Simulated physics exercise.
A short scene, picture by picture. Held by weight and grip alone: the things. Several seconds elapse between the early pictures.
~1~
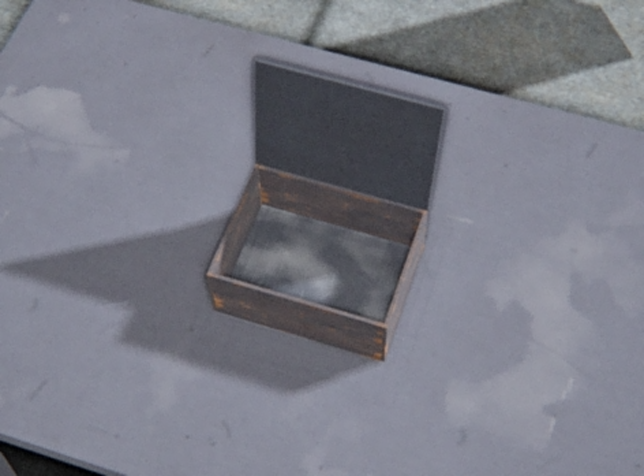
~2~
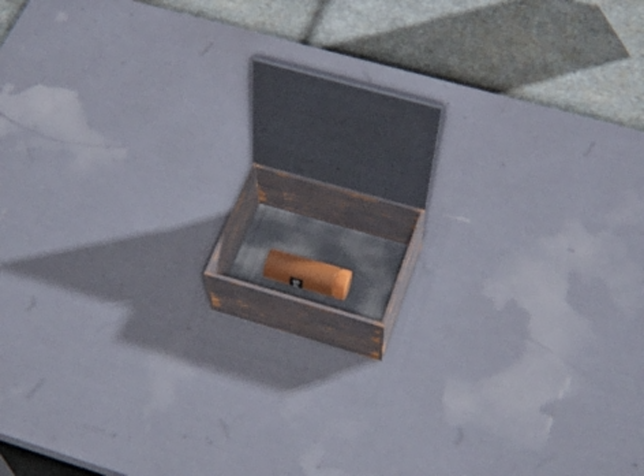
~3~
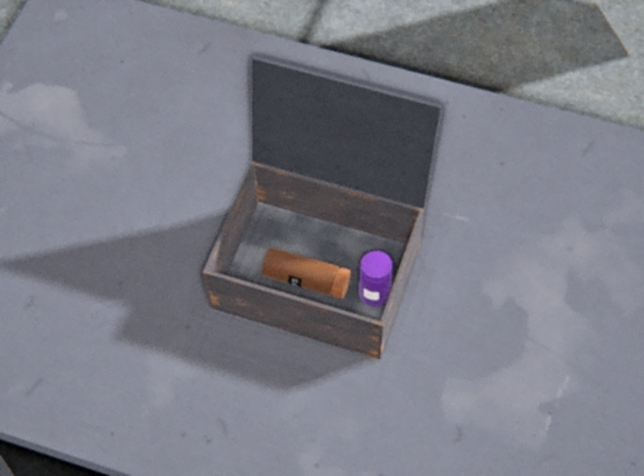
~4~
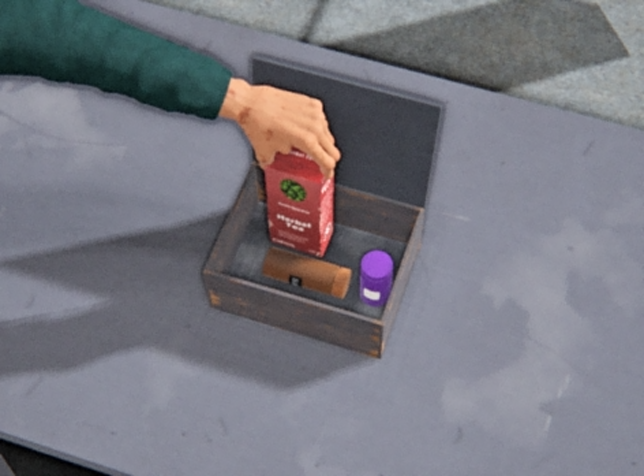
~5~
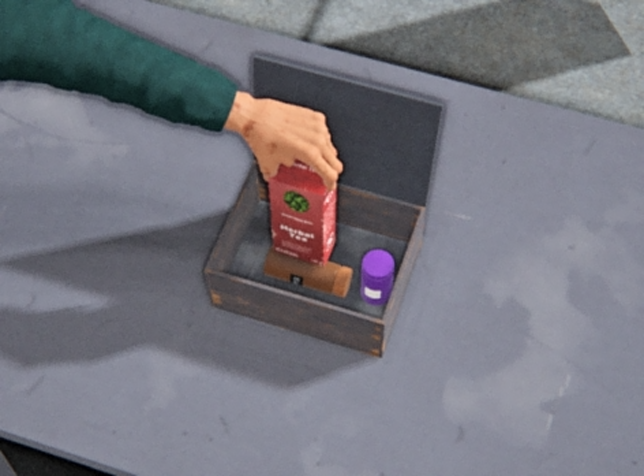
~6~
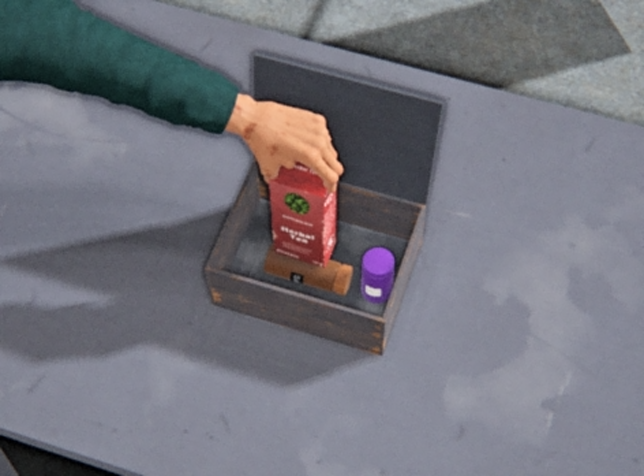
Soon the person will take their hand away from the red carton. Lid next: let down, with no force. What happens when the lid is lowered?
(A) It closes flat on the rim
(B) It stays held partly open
Option B: It stays held partly open.
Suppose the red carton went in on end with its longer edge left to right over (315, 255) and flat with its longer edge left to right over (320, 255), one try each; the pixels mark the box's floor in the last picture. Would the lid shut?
First, it gets propped open; second, it comes fully down.
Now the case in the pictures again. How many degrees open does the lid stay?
About 80°.
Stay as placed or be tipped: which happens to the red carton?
Once everything settles, the red carton ends up at a slant.
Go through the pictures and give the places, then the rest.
In the first picture, the last thing is not in view yet.
In the second picture, the last thing is not in view yet; brown shaker (308, 275).
In the third picture, the last thing is not in view yet; brown shaker (307, 273).
In the fourth picture, on its way; red carton (301, 200); brown shaker (307, 273).
In the fifth picture, on its way; red carton (304, 211); brown shaker (308, 272).
In the sixth picture, in place under the hand; red carton (304, 213); brown shaker (309, 270).
Then, 0.20 s past the last view, red carton rocked 20° from its first pose near (306, 212).
Then, 0.30 s past the last view, red carton rocked 41° from its first pose near (309, 212); brown shaker displaced about its own width.
Then, 0.40 s past the last view, red carton rocked 41° from its first pose near (311, 220); brown shaker displaced about its own width.
Then, 0.80 s past the last view, lid starting down; red carton rocked 40° from its first pose near (311, 220); brown shaker displaced about its own width.
Finally, lid 80° above the rim; down or leaning hard in the box, red carton; moved from the start, brown shaker; purple shaker still in place. Final places as the last picture's camera would see them, red carton near (311, 220).
